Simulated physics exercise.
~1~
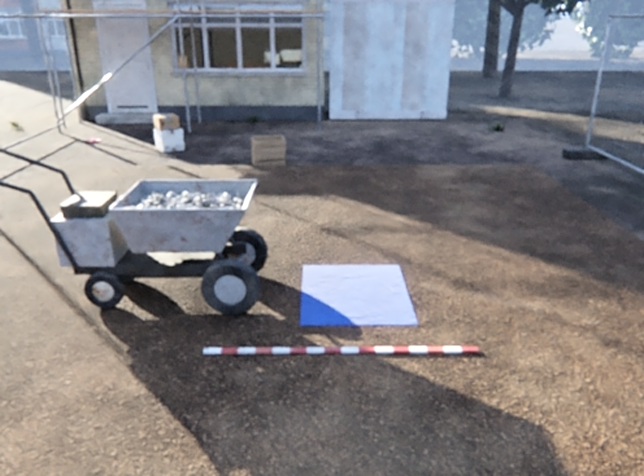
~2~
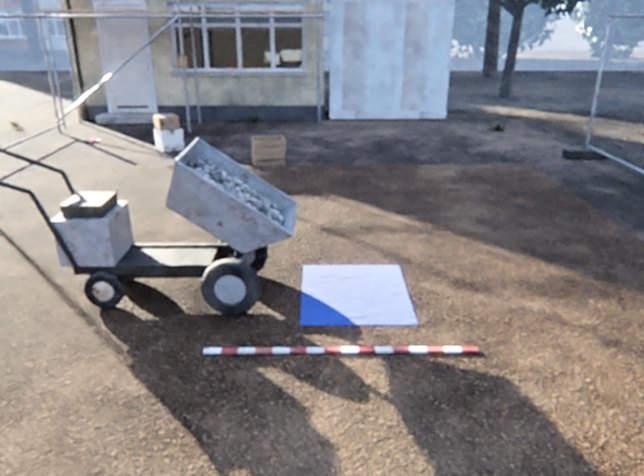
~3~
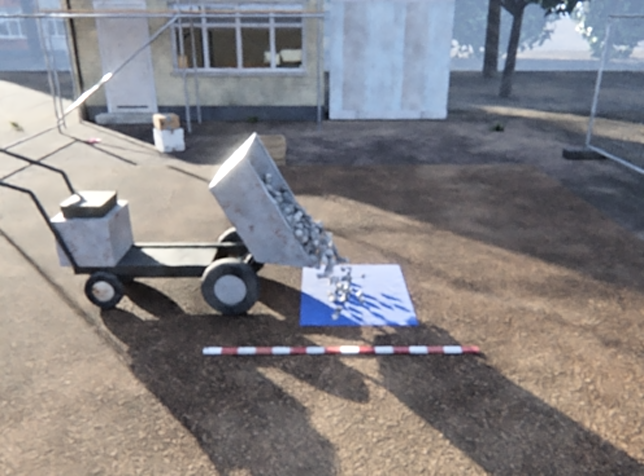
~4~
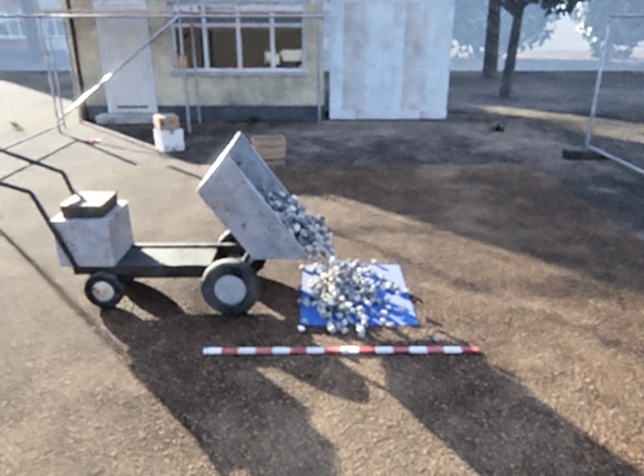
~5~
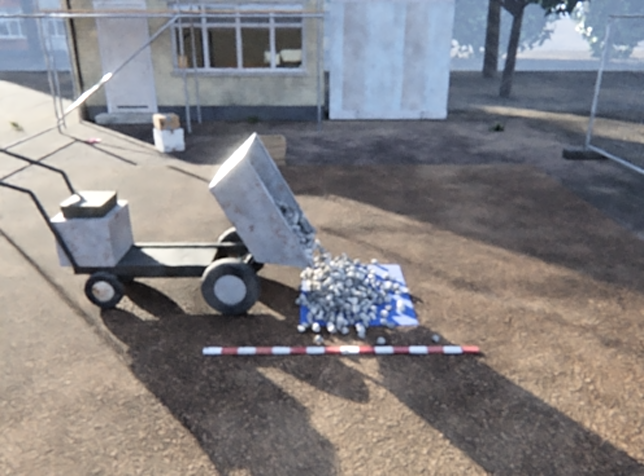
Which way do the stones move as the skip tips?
The stones move to the right, sliding out of the skip and down onto the sheet.
